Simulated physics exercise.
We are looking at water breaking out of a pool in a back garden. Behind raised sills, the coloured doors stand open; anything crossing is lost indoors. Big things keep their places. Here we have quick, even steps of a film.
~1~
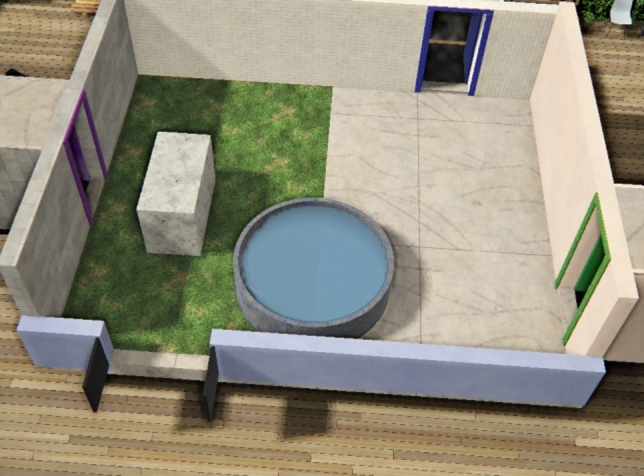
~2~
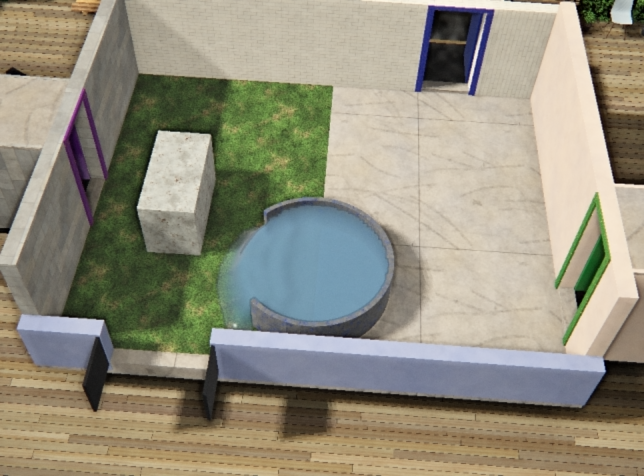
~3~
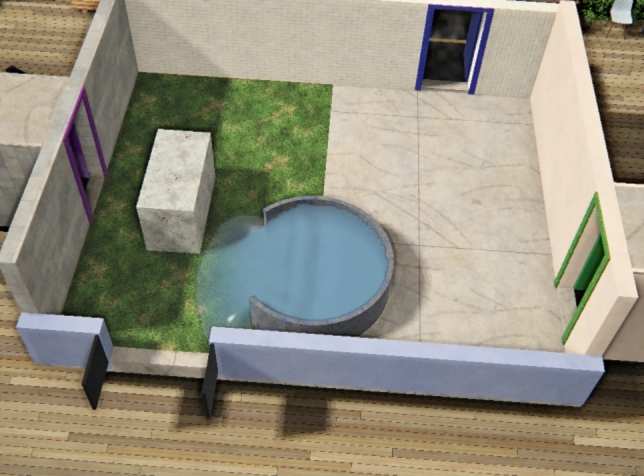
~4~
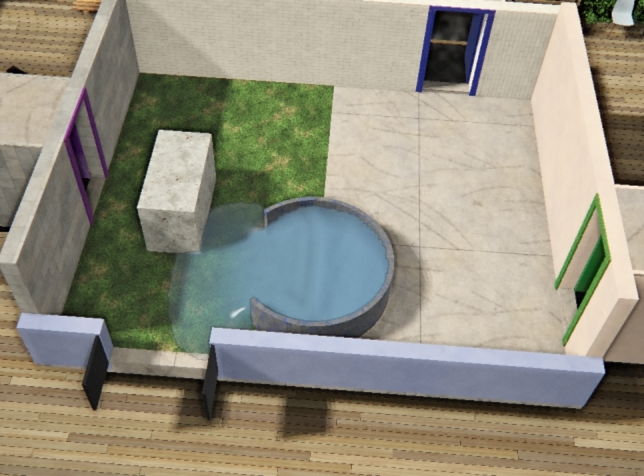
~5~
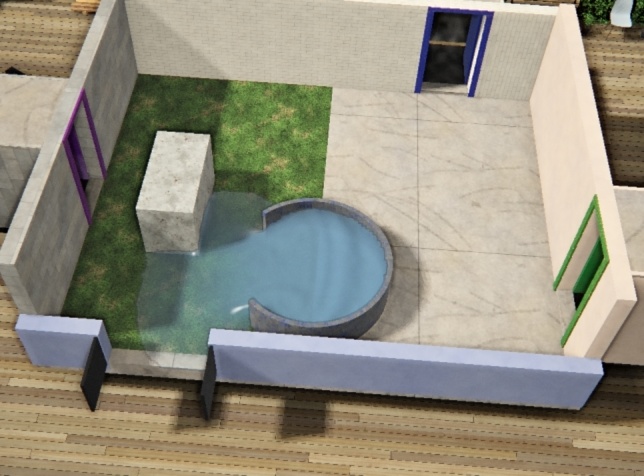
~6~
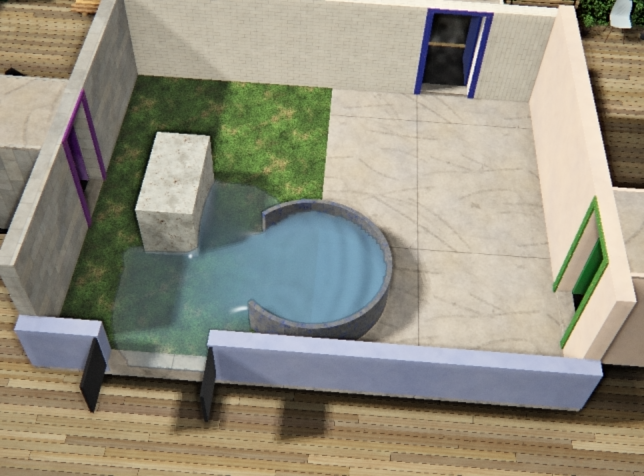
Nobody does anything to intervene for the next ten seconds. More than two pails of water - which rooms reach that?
The purple door reaches it; the green door falls short; the blue door falls short.
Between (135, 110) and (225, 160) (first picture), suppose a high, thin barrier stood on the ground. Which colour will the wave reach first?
The purple-painted one.
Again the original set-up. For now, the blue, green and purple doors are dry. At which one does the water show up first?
The door marked purple.
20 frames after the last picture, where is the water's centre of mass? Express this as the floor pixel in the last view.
Estimate: (215, 250).
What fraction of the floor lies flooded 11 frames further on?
I'd say 30 per cent.
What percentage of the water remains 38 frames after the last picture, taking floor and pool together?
Some 76 per cent has not gone.
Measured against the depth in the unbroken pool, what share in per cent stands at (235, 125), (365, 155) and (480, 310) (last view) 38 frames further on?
Taking the places in turn, I get roughly 10, 2 and 0 percent.
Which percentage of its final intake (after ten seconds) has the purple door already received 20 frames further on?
Close to 10 out of every hundred.
A moment on, water covers 20 % of the floor; the purple door not reached, the green door not reached, the blue door not reached.
Next, water covers 30 % of the floor; the purple door wet at the sill, nothing in, the green door not reached, the blue door not reached.
Then, water covers 45 % of the floor; the purple door under two buckets in, the green door not reached, the blue door not reached.
Later, water covers 60 % of the floor; the purple door over two buckets in, the green door not reached, the blue door not reached.
In the end, water covers 70 % of the floor; the purple door over two buckets in, the green door not reached, the blue door wet at the sill, nothing in.
